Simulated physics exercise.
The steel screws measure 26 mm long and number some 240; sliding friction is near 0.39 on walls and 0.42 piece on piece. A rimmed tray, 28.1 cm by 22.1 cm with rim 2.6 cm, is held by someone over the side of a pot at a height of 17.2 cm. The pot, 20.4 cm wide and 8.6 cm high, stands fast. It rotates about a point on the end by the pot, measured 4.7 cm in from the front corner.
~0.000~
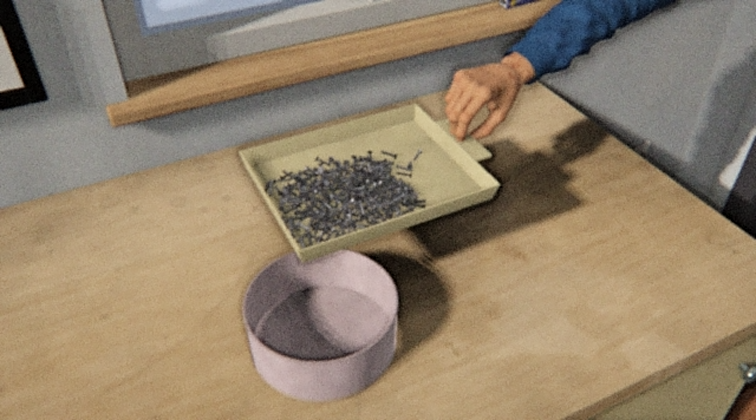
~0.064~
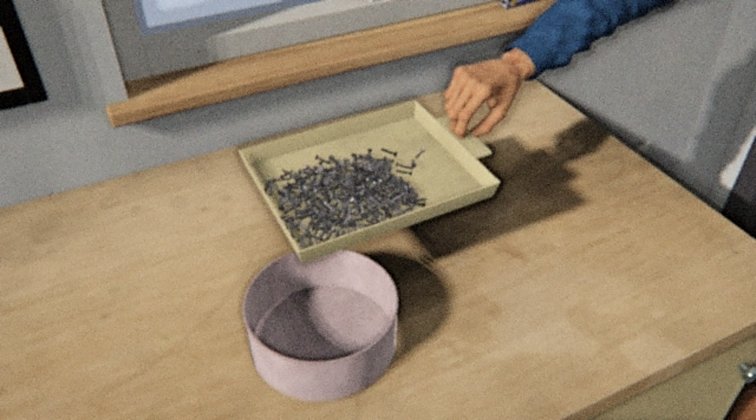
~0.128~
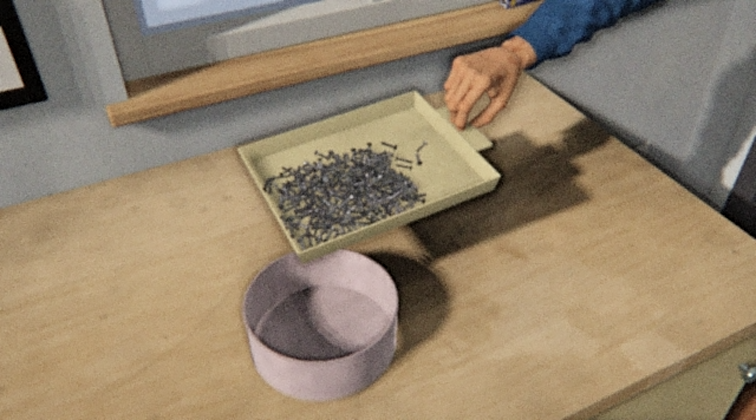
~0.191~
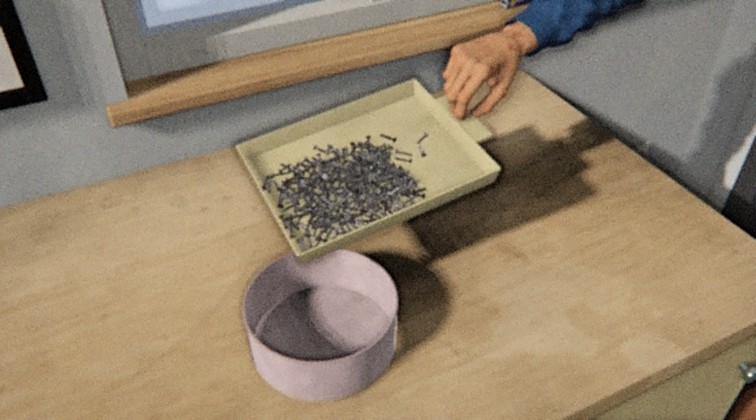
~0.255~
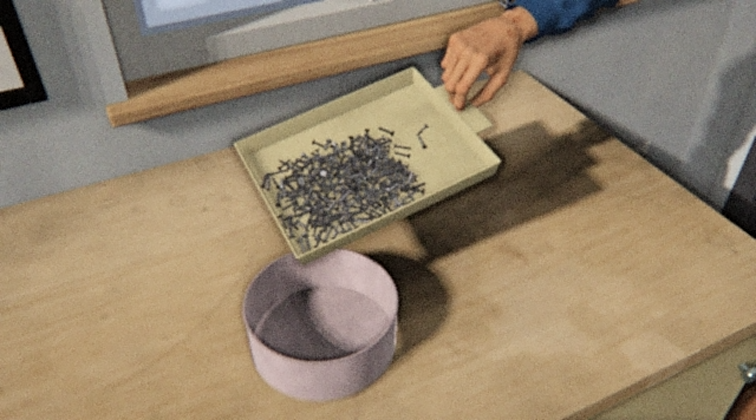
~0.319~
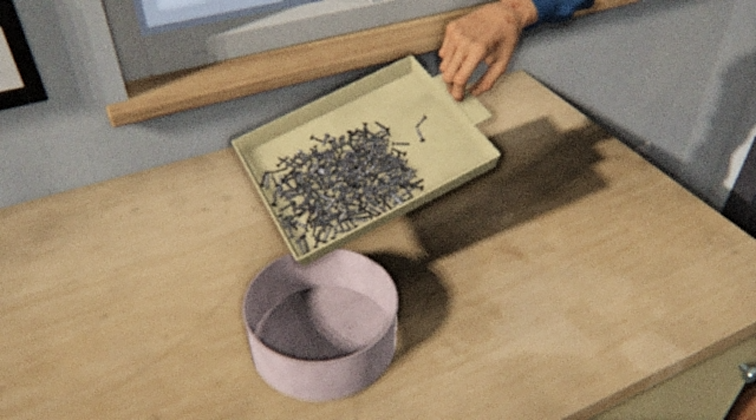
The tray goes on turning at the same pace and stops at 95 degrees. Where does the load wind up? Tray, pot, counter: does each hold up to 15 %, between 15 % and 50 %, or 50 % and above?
Tray: Up to 15 %; pot: 50 % and above; counter: Up to 15 %.
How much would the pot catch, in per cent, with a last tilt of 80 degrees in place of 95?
In that case some 90 per cent.
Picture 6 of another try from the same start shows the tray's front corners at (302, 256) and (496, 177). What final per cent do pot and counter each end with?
The pot gets 100 and the counter 0.
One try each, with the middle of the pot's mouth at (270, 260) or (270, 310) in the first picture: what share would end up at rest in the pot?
About 25 percent the first time and about 100 percent the second.
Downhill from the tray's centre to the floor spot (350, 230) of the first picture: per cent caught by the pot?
Some 100 per cent.
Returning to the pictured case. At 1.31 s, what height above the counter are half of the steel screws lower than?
Some 20 cm above the counter.
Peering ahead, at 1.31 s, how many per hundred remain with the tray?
I'd put it at roughly 80 per cent.
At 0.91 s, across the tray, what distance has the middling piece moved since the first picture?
Displacement on the tray: Roughly 5 cm.
Then, at 0.91 s, tilt 53 degrees; the tray holds 100 %, the pot 0 %.
After 1.31 s, tilt 78 degrees; the tray holds 80 %, the pot 10 %.
After 1.79 s, tilt 95 degrees; the tray holds 0 %, the pot 95 %.
At rest (2.5 s), tray 0 %, pot 100 %, counter 5 %.
